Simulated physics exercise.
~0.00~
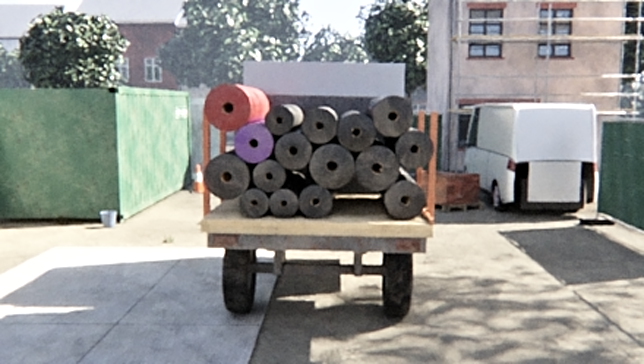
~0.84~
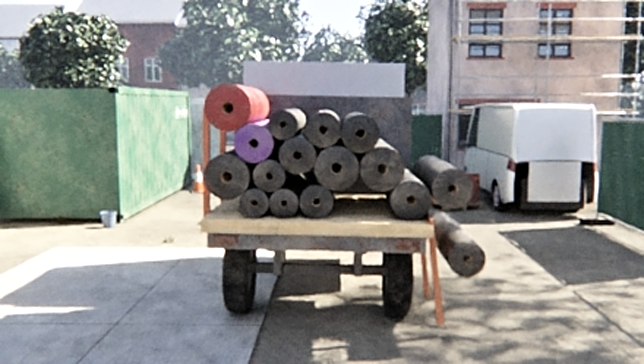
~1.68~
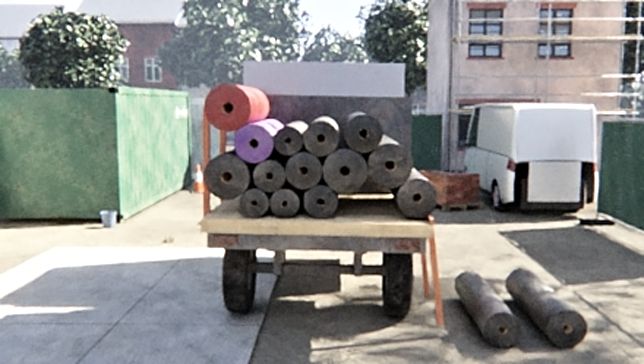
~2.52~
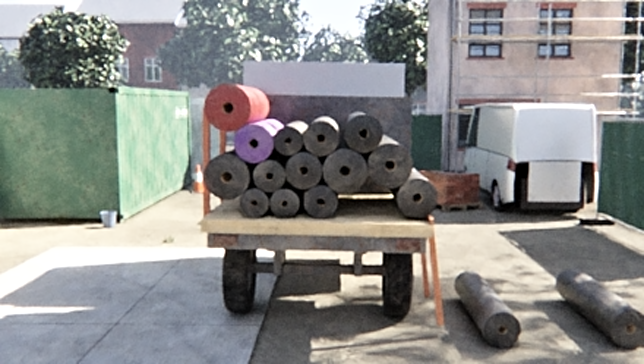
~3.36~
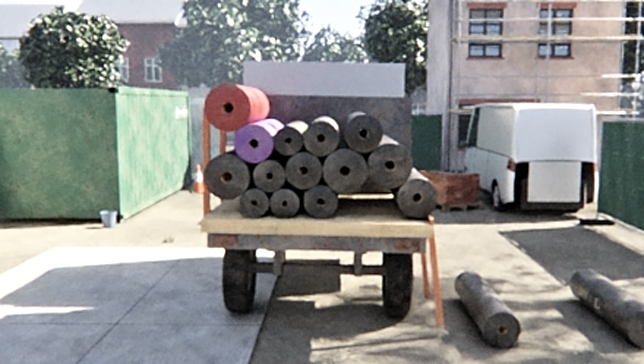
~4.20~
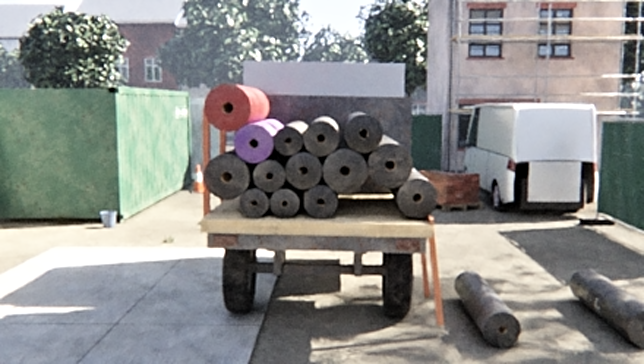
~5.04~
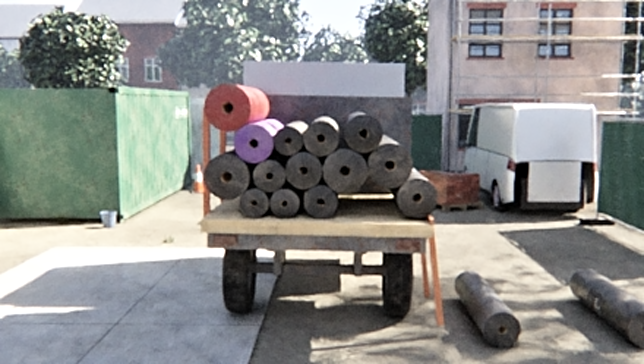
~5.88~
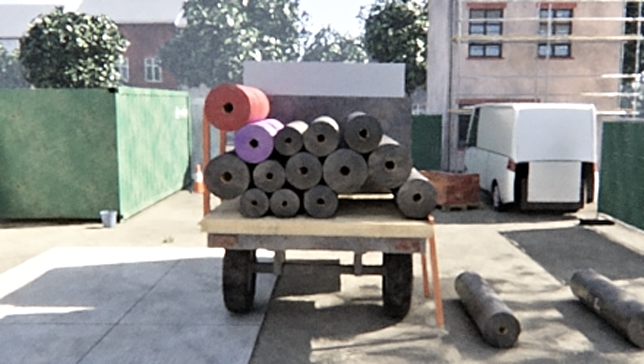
A parked flatbed lorry's right posts drop, and two dark rolls fall to the ground.
